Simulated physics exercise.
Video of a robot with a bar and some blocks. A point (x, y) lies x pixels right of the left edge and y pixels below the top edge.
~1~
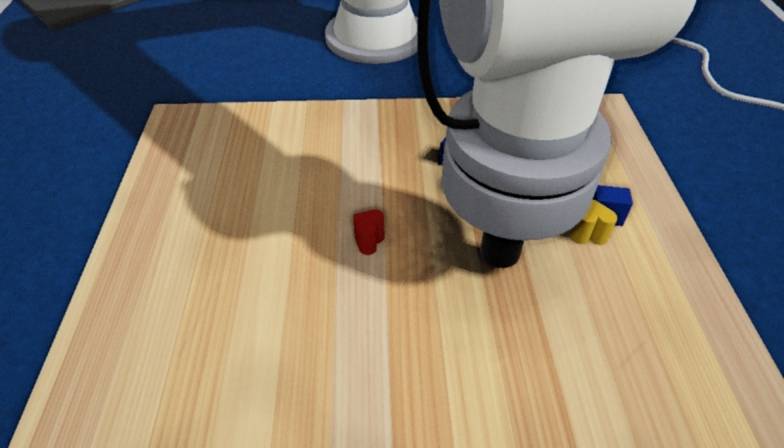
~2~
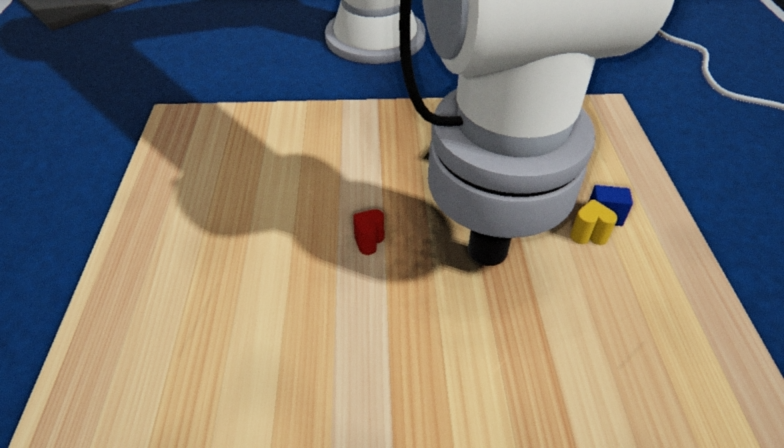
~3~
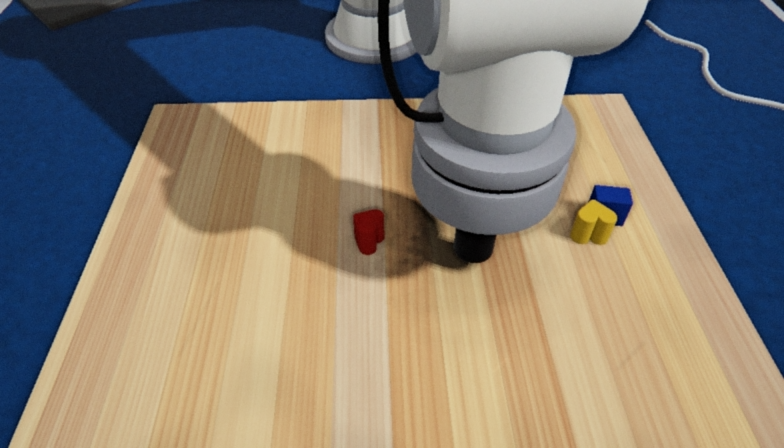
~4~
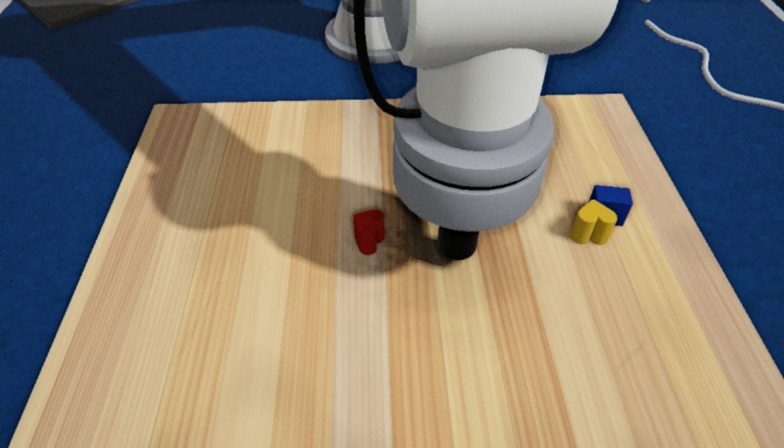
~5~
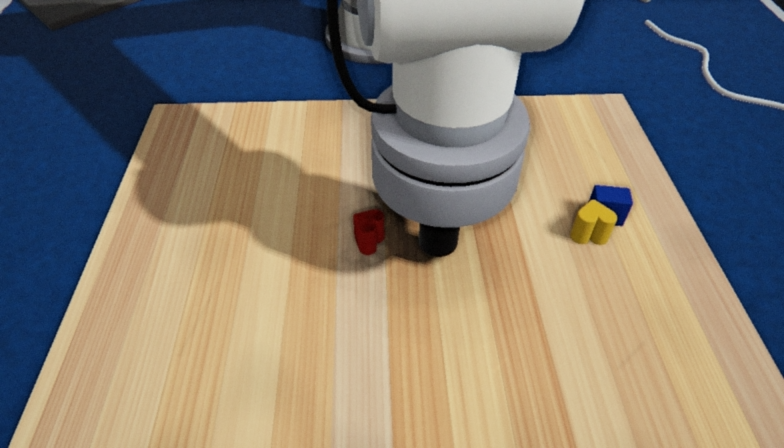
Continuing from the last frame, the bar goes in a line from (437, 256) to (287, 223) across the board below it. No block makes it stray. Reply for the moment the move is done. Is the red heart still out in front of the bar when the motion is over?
Yes - that is the case.
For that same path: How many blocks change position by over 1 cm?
It should be one, as far as I can tell.
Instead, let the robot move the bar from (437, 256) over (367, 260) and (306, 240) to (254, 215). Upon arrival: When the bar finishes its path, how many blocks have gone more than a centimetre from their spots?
One block shifts.
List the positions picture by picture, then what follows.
The first frame shows tip of the bar at (500, 255), middles of tops, red heart at (368, 219).
The second frame shows bar at (487, 252), nothing pushed.
The third frame shows bar at (473, 250), nothing pushed.
The fourth frame shows bar at (457, 247), nothing pushed.
The fifth frame shows bar at (438, 244), red heart at (368, 219).
What follows on the original path. One third of the way, bar at (383, 232); red heart at (352, 217), turned 20° anticlockwise.
Two thirds of the way, bar at (333, 221); red heart at (302, 206), turned 15° anticlockwise.
At the end, bar at (284, 210); red heart at (254, 196), turned 15° anticlockwise.
